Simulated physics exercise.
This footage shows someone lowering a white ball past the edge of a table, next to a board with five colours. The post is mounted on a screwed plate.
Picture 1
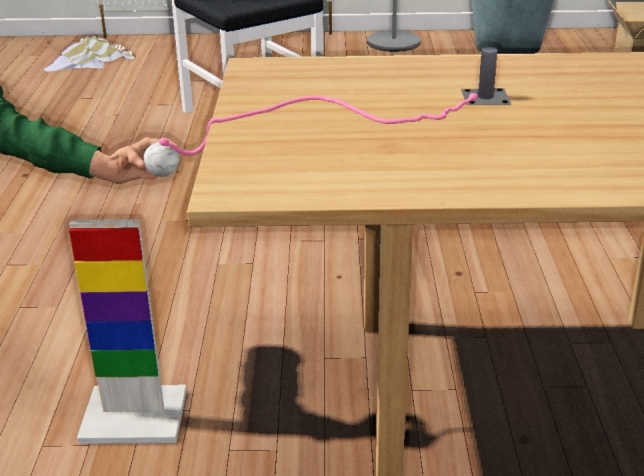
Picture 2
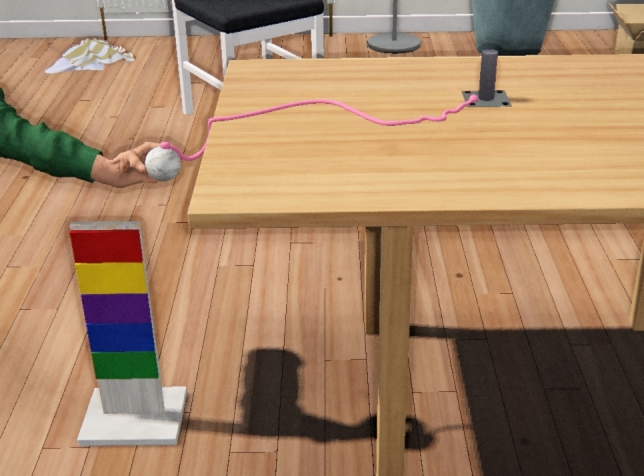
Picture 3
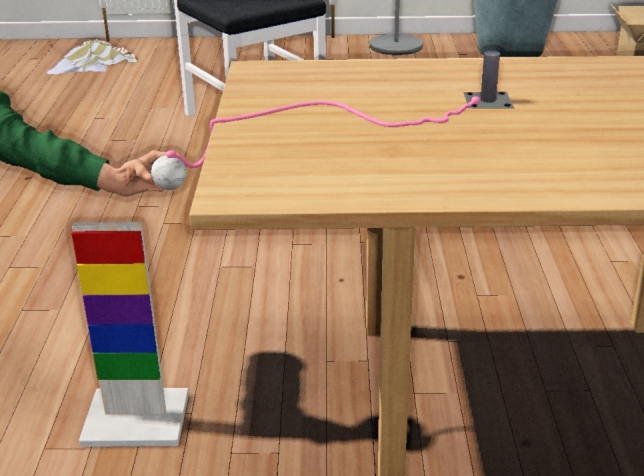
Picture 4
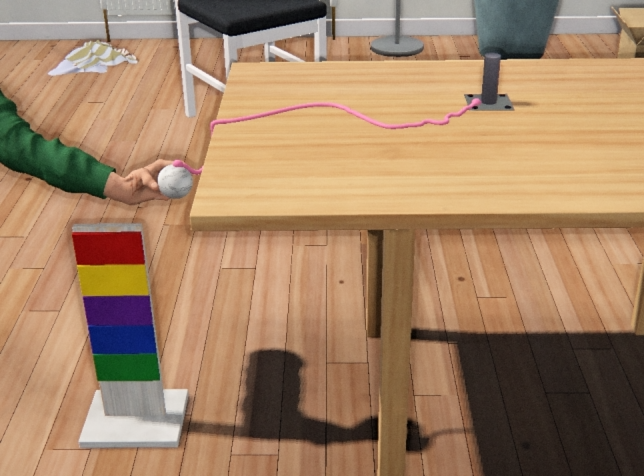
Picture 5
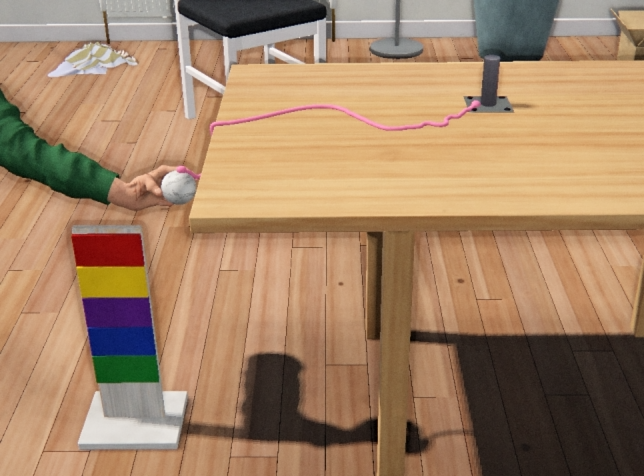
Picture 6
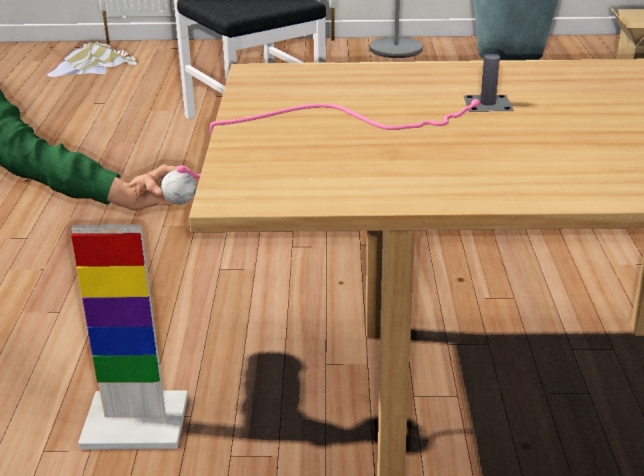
At the start, a green-sleeved hand holds a white ball beside a wooden table's left edge, with a pink cord running from it to a post on the tabletop and a striped colour board standing below. The hand shifts the ball slightly right and down, then stays nearly still.
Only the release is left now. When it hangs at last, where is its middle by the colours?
By the colours, at yellow.
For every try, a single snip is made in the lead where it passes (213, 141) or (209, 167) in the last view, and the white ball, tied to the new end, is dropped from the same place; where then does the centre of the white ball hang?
Roughly at (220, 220) the first time and at (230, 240) the second.
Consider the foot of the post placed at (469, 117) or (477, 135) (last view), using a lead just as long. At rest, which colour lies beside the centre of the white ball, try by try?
Purple; purple.
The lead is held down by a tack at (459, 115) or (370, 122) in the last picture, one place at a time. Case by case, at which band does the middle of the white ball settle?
Results, in sequence: Yellow / red.
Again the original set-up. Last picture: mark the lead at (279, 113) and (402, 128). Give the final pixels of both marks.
Final spots: (216, 130), then (365, 114).
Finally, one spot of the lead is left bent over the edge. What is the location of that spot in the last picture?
You'll find it somewhere near (274, 114).
Soon after, ball near (255, 260); level with yellow.
After that, ball near (222, 274); level with yellow.
In the end, ball near (217, 278); level with yellow. Its centre hangs level with the yellow band.
